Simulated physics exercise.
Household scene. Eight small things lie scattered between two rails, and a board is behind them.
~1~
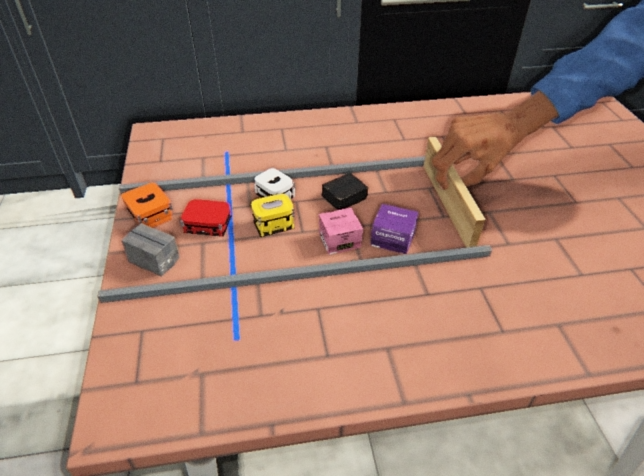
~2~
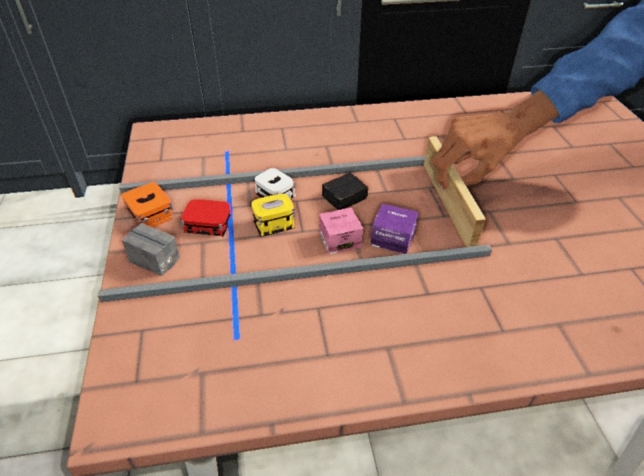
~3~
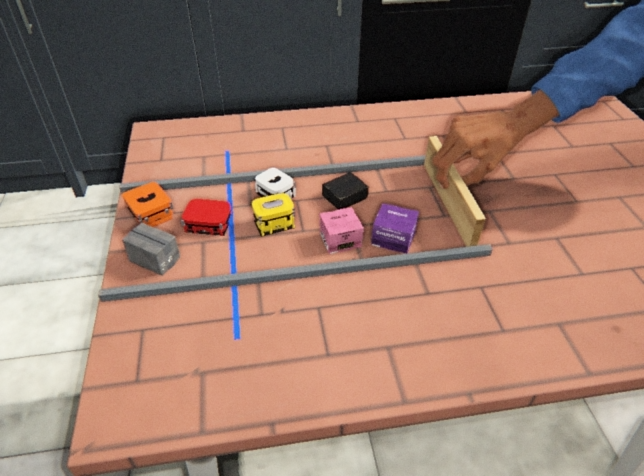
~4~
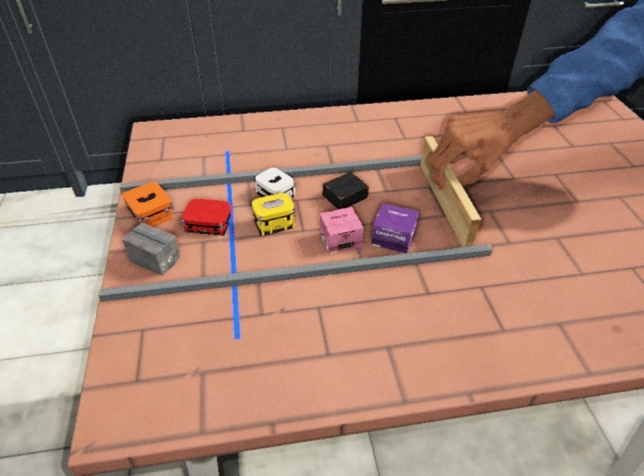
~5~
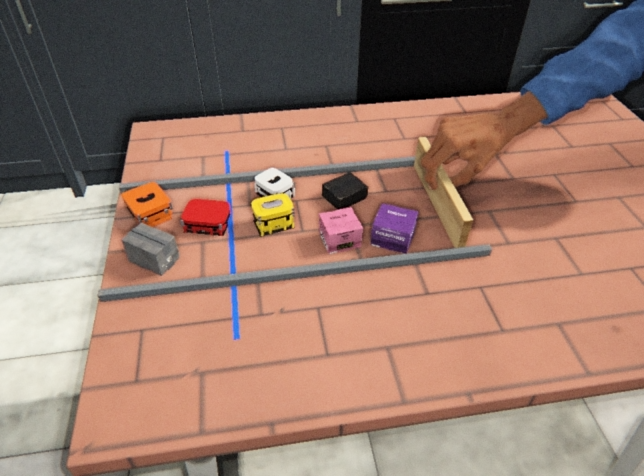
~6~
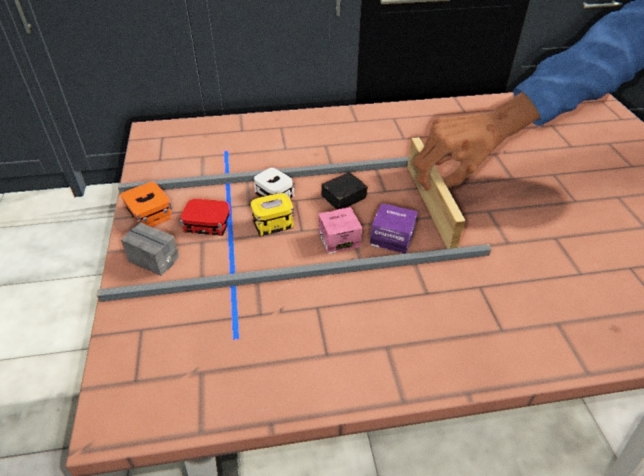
Hand sliding a wooden board slightly left between two rails on a brick-patterned table, eight small colourful cases and boxes staying still.
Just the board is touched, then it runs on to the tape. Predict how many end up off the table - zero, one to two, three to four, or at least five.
Zero end up off the table.
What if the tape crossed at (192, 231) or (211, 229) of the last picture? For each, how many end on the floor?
In that order 2 and 0.
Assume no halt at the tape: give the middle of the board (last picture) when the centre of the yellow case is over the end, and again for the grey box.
For the yellow case, about (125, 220); for the grey box, about (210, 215).
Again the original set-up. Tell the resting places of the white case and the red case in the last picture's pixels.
In the last picture the white case sits at (178, 192) while the red case sits at (170, 224).
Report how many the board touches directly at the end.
That number would be 3.
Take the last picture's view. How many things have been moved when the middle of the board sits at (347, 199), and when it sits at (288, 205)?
Counts: 3, 5.
Early on, none off yet; orange case at rest near (147, 206); grey box at rest near (151, 249); red case at rest near (206, 217).
Finally, the number that fall off is zero.
